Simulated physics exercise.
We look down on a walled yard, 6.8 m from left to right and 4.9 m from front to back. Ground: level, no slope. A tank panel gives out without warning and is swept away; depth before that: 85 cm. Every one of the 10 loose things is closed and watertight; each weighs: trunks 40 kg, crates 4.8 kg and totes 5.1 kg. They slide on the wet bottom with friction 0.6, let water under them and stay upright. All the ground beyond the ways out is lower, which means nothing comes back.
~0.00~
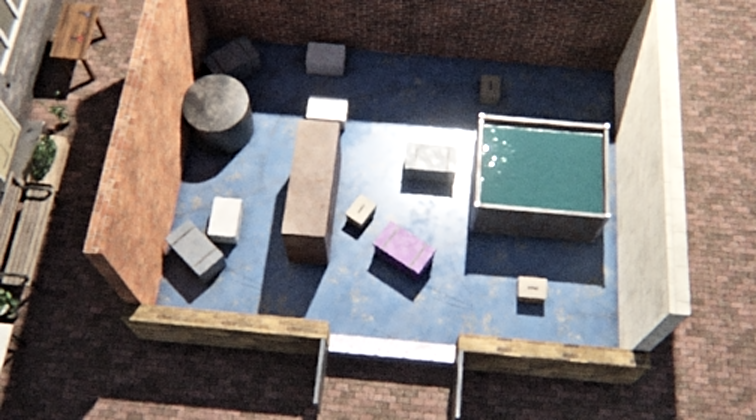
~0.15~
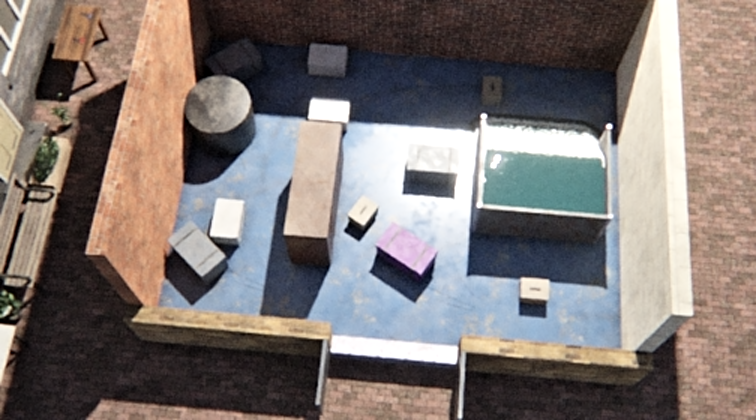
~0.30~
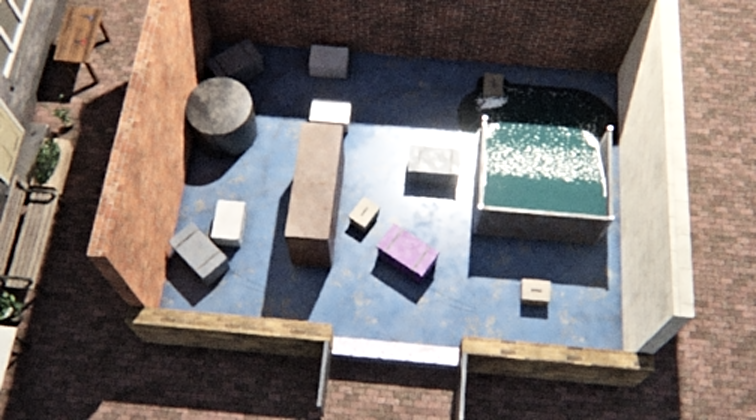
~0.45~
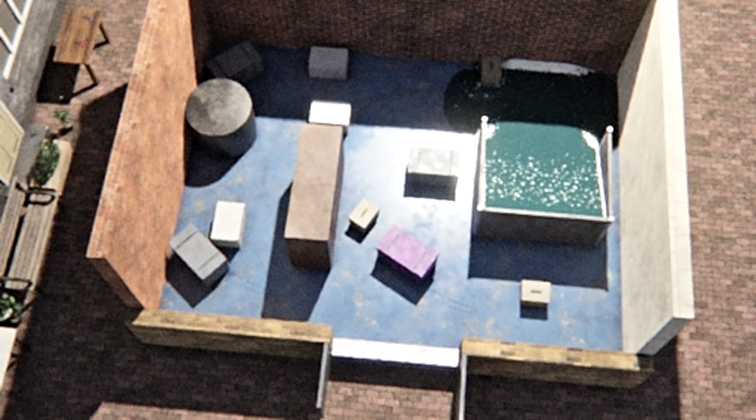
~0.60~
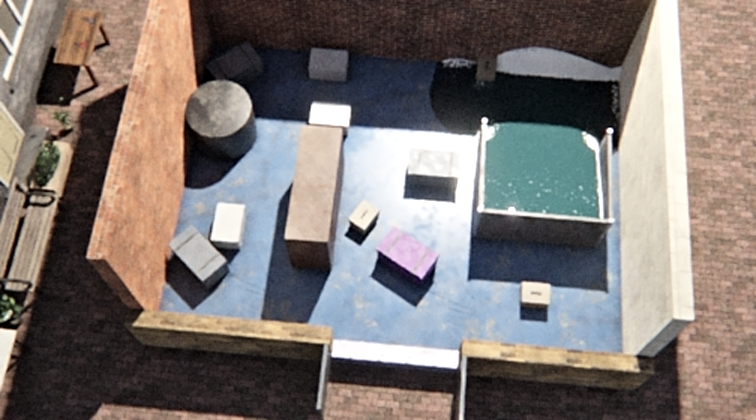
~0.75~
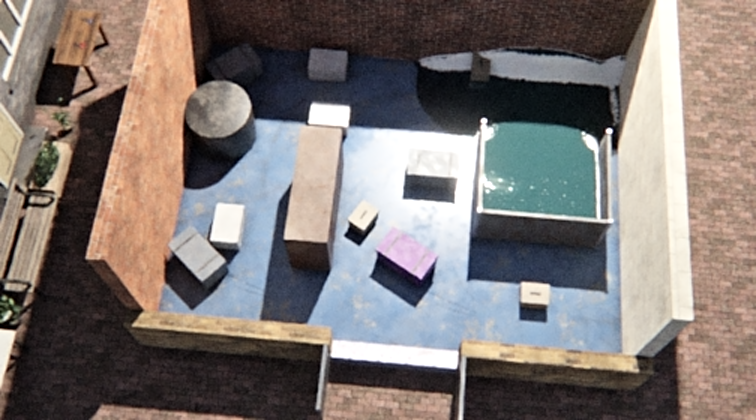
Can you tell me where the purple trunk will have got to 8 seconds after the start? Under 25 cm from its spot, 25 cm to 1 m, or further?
I expect the purple trunk to sit within 25 cm.
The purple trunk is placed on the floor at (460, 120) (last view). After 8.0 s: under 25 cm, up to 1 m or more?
By that time it is swept a long way.
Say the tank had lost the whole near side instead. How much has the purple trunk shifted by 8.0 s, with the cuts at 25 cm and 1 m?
The answer: The purple trunk slips a moderate way.
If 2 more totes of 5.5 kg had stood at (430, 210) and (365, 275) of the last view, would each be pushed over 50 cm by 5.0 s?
Taking them in order, they end up smaller and smaller.
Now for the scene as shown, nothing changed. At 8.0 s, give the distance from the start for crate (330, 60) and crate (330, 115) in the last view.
Lab note - net shifts in turn: 300 cm; 300 cm.
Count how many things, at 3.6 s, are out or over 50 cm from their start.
At that time I count 3.
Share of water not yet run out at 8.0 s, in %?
About 98 in a hundred parts of the water.
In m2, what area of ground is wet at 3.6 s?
Flooded: Near 23 m2.
After 1.6 s the purple trunk is near (407, 252), 0.0 m from its start, aground; 0 of 10 are out; 1 afloat.
After 3.6 s the purple trunk is near (407, 252), 0.0 m from its start, aground; 0 of 10 are out; 5 afloat.
After 5.6 s the purple trunk is near (407, 252), 0.0 m from its start, aground; 0 of 10 are out; 5 afloat.
After 8.0 s the purple trunk is near (407, 252), 0.0 m from its start, aground; 0 of 10 are out; 5 afloat.
